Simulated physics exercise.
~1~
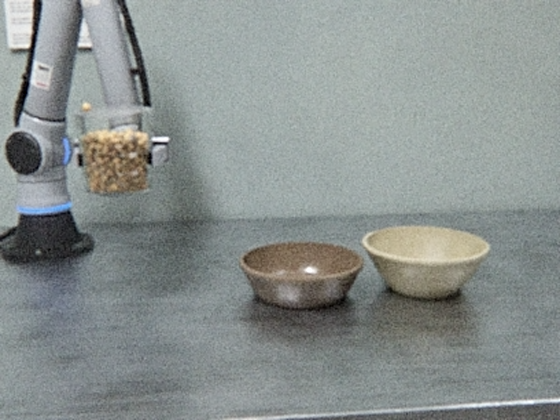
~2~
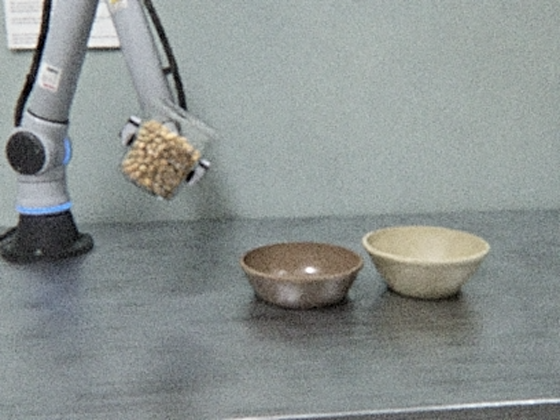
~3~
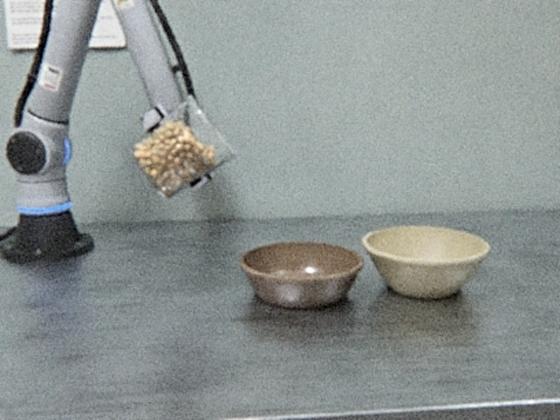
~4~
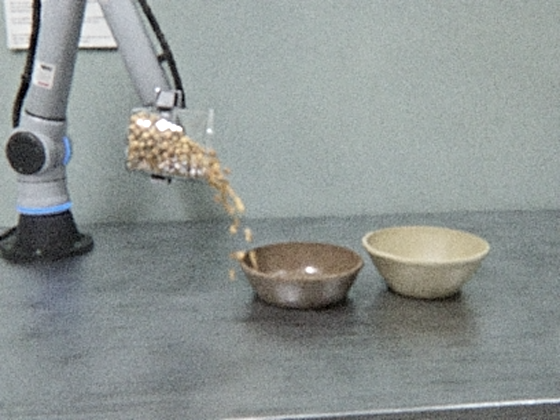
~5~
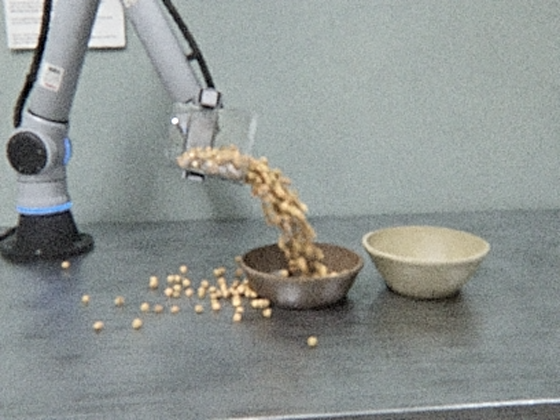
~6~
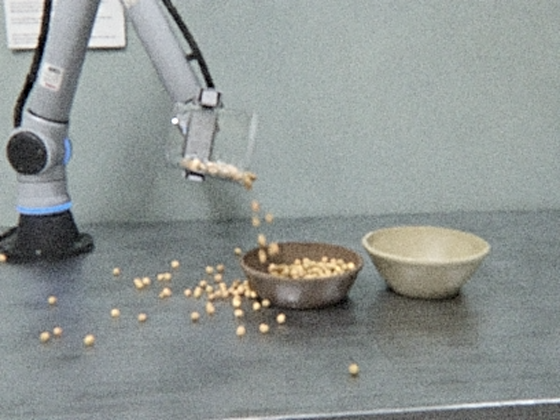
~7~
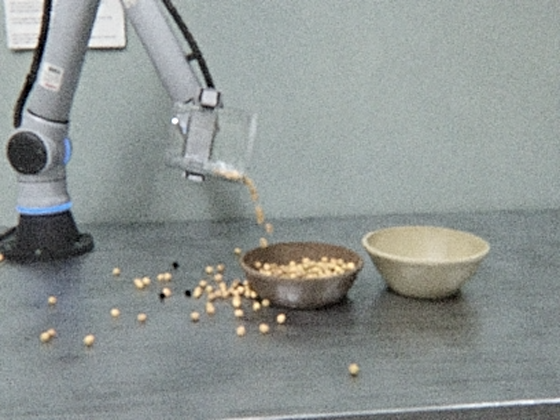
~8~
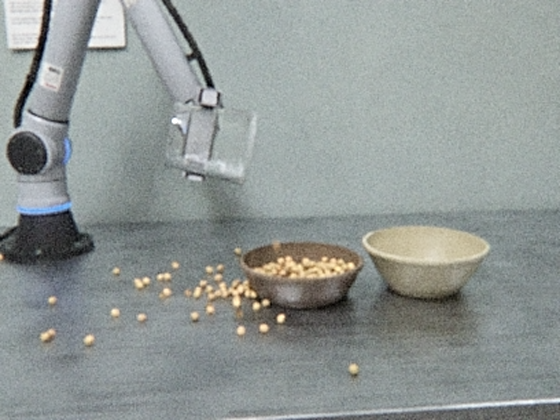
A robot arm holding a clear beaker of chickpeas swung slightly right and tipped it over, pouring most of them into the brown bowl while others scattered across the dark table, leaving the beaker empty and the cream bowl untouched.
